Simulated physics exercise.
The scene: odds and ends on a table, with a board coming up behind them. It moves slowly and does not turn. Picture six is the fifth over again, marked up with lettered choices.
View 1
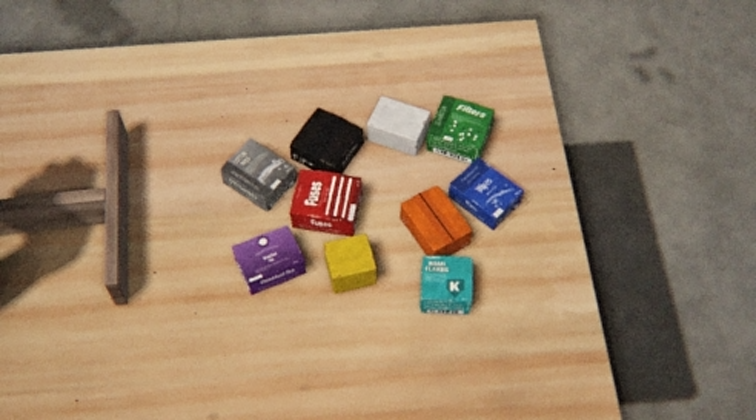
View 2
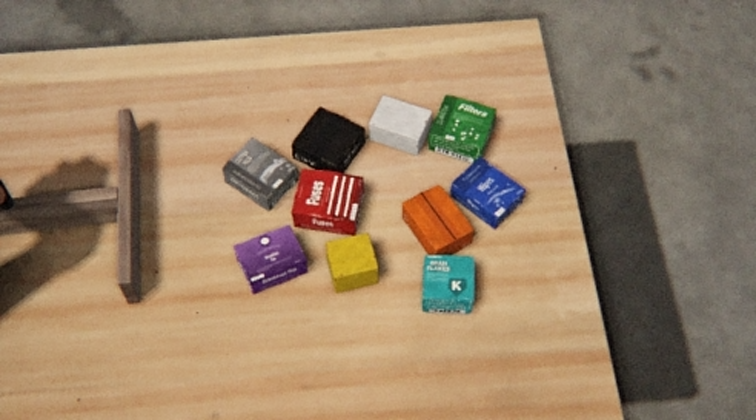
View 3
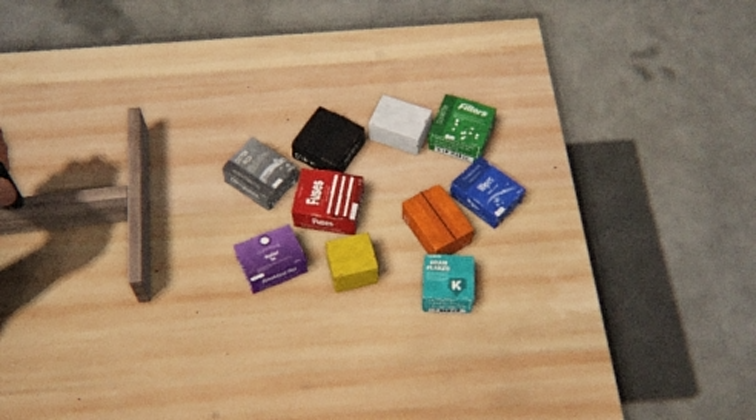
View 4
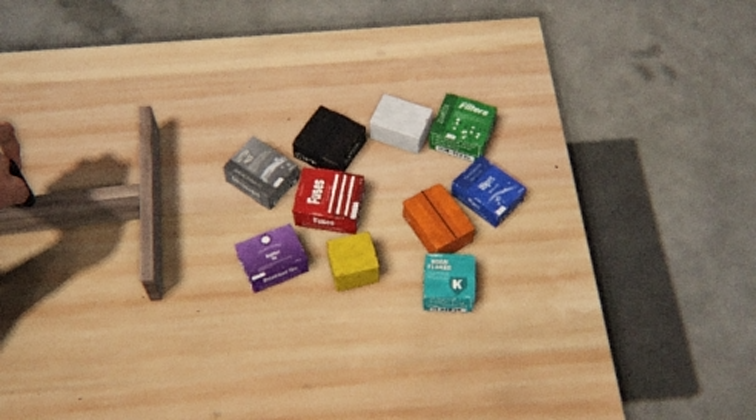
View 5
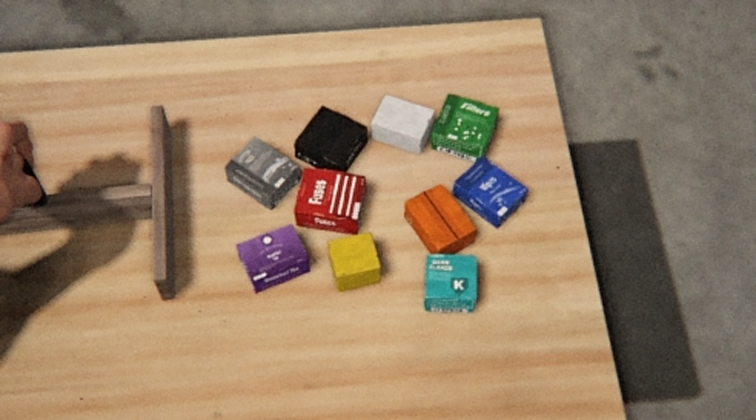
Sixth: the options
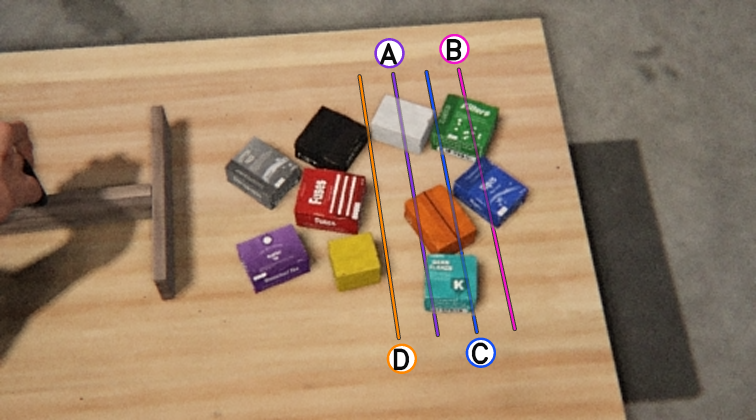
A wooden board on a handle slides slowly to the right across the table, toward a loose cluster of ten colourful boxes and blocks. A hand gripping the handle comes into view at the left edge as the board advances, narrowing the gap, while the boxes stay where they are.
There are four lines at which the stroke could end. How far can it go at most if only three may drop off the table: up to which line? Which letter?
B.
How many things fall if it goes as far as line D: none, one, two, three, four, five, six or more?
By then, none.
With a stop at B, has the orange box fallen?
Yes.
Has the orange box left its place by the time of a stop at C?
Yes.
On the marked copy, A at (414, 194); B at (485, 189); C at (450, 192); D at (378, 197).
Following B. Soon after the start, board (275, 179); black box (345, 126); white block (410, 125).
Later, board (391, 171); green box (523, 128); orange box (530, 227).
In the end, board (482, 165); orange box over the edge; green box over the edge; two fallen.
As for the rest, A is within the limit but short; C is within the limit but short; D is within the limit but short.
